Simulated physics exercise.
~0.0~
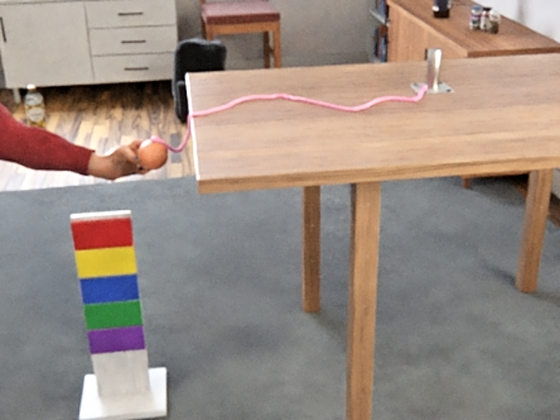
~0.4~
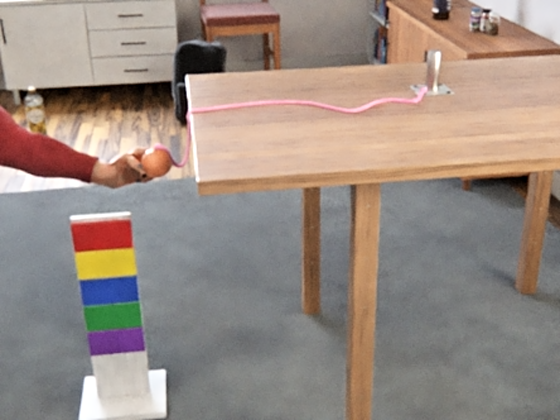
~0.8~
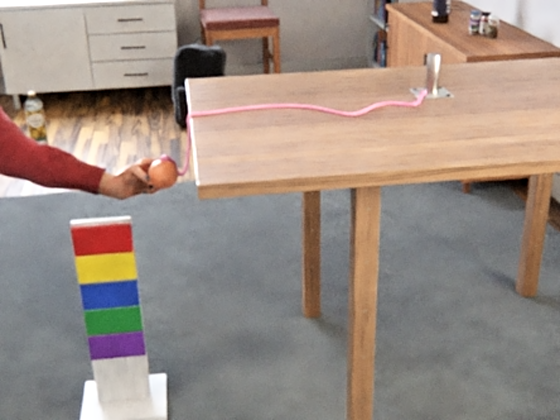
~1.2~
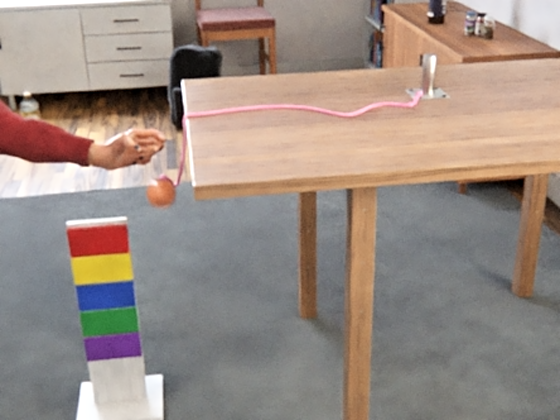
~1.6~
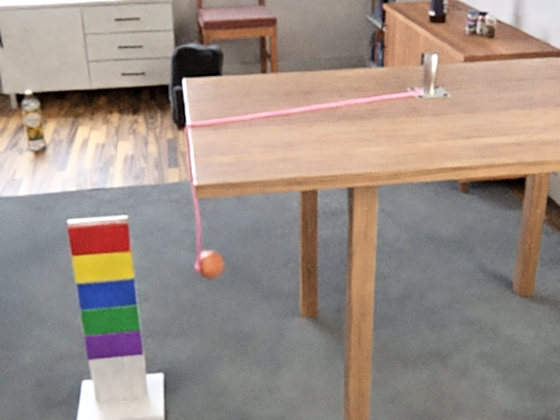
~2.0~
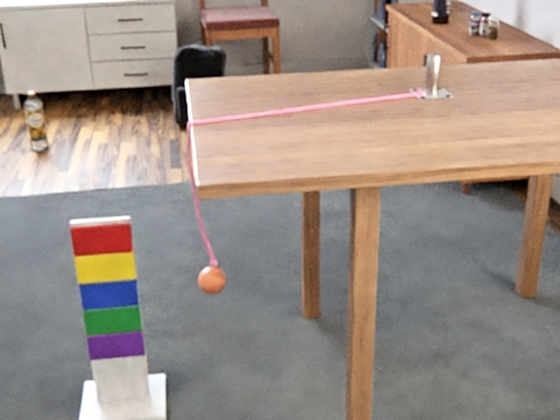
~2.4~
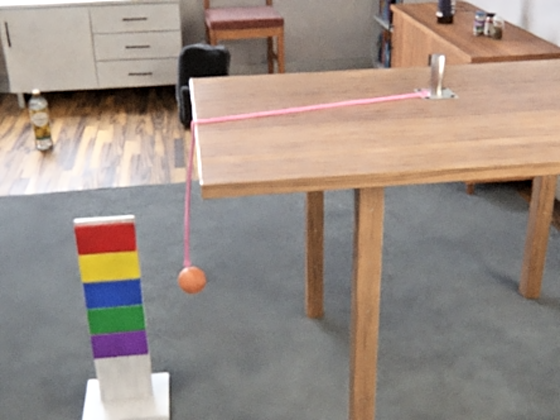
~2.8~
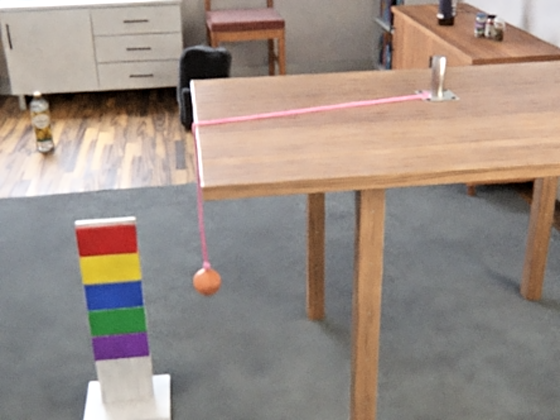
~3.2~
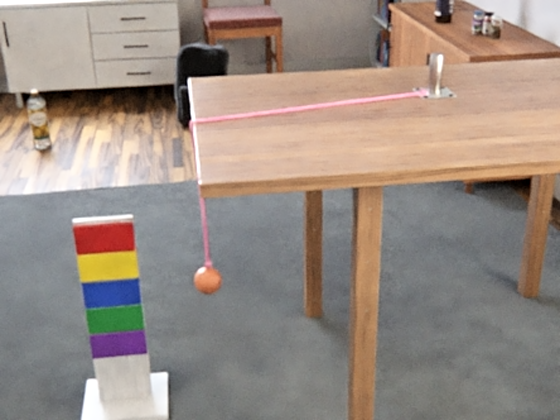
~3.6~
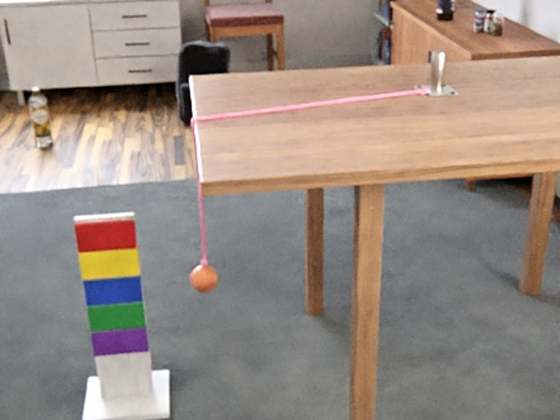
In a room, a hand releasing an orange ball on a pink cord, which drops, sways and hangs level with blue.
